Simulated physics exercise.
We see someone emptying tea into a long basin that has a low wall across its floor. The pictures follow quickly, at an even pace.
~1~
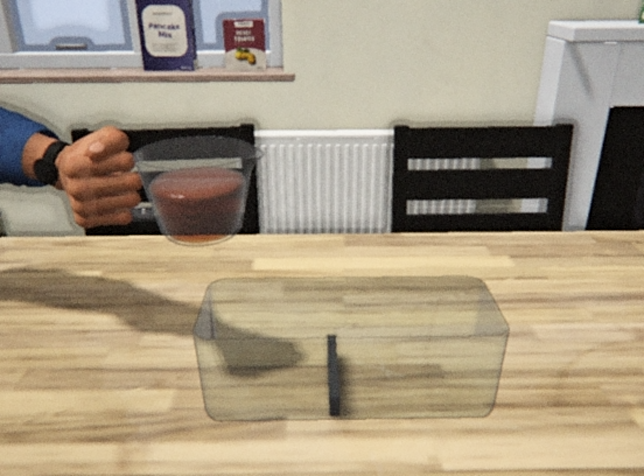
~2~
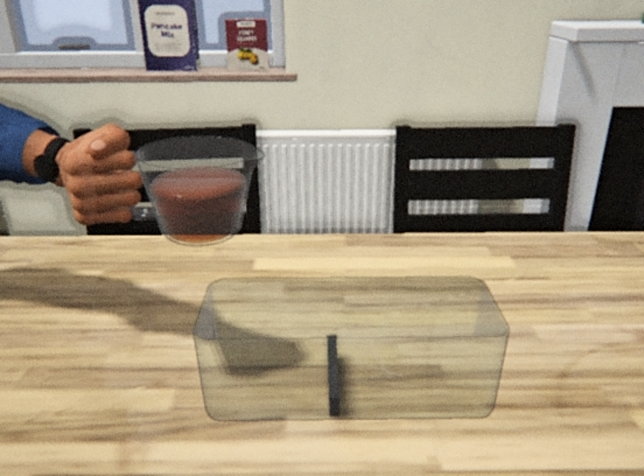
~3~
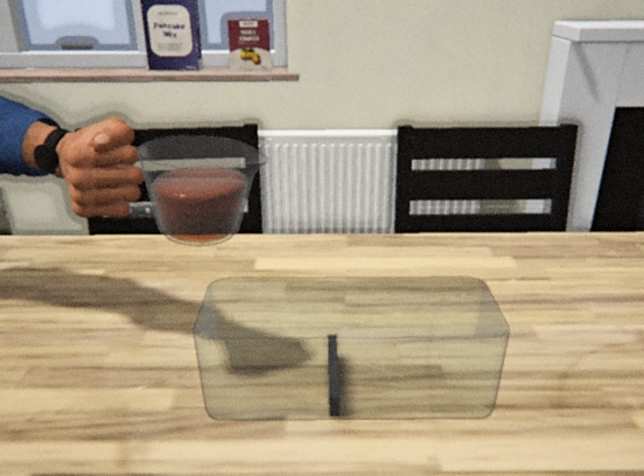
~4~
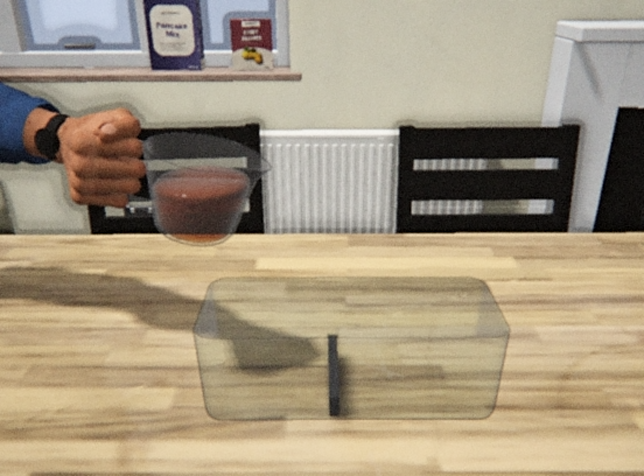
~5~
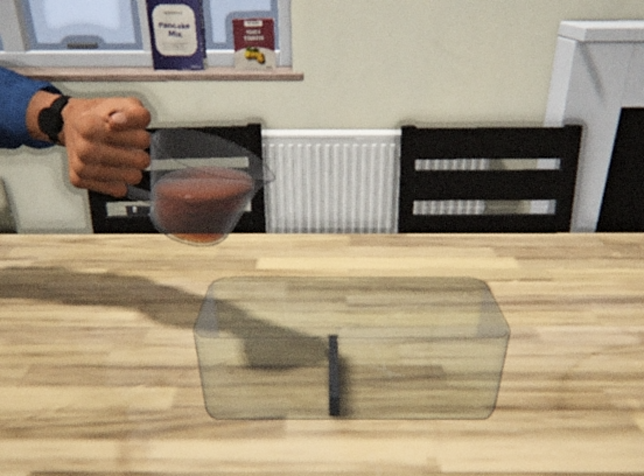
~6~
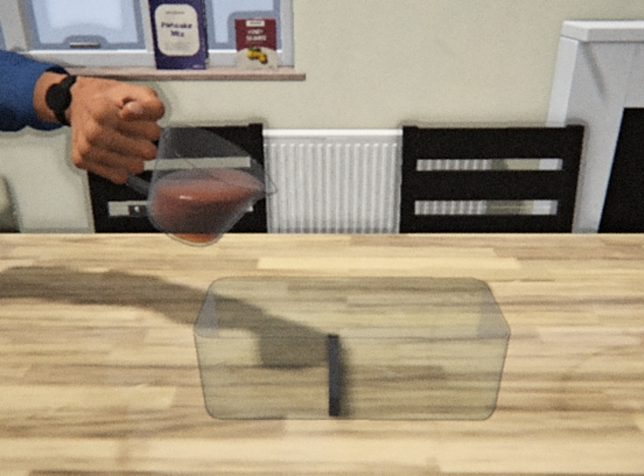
A hand gripping a clear jug of reddish-brown tea held it almost still above a long see-through basin with a low dark wall inside, then steadily tilted the jug's spout down toward the right.
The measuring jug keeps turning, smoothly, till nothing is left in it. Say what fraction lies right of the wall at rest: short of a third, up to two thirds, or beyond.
It comes to under a third.
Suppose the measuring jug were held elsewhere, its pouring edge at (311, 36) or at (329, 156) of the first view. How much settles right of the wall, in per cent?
In turn 80 and 90 in a hundred.
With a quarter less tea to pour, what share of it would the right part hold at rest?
Some 10 per cent.
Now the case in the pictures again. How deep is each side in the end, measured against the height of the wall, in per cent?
The left part 60 per cent, the right part 10.
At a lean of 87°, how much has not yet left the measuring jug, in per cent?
It comes to 45 per cent or so.
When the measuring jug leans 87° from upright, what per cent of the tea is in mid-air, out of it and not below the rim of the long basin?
About 35 per cent.
A moment on, the measuring jug is tipped on its side and 47 per cent is still to pour, 18 is left of the wall and 1 right of it.
Next, the measuring jug is tipped right over and 4 per cent is still to pour, 81 is left of the wall and 5 right of it.
Then the measuring jug is tipped right over and 0 per cent is still to pour, 86 is left of the wall and 10 right of it.
Later the measuring jug is tipped right over and 0 per cent is still to pour, 85 is left of the wall and 12 right of it.
In the end 85 per cent lies left of the wall, 12 right of it and 3 outside.
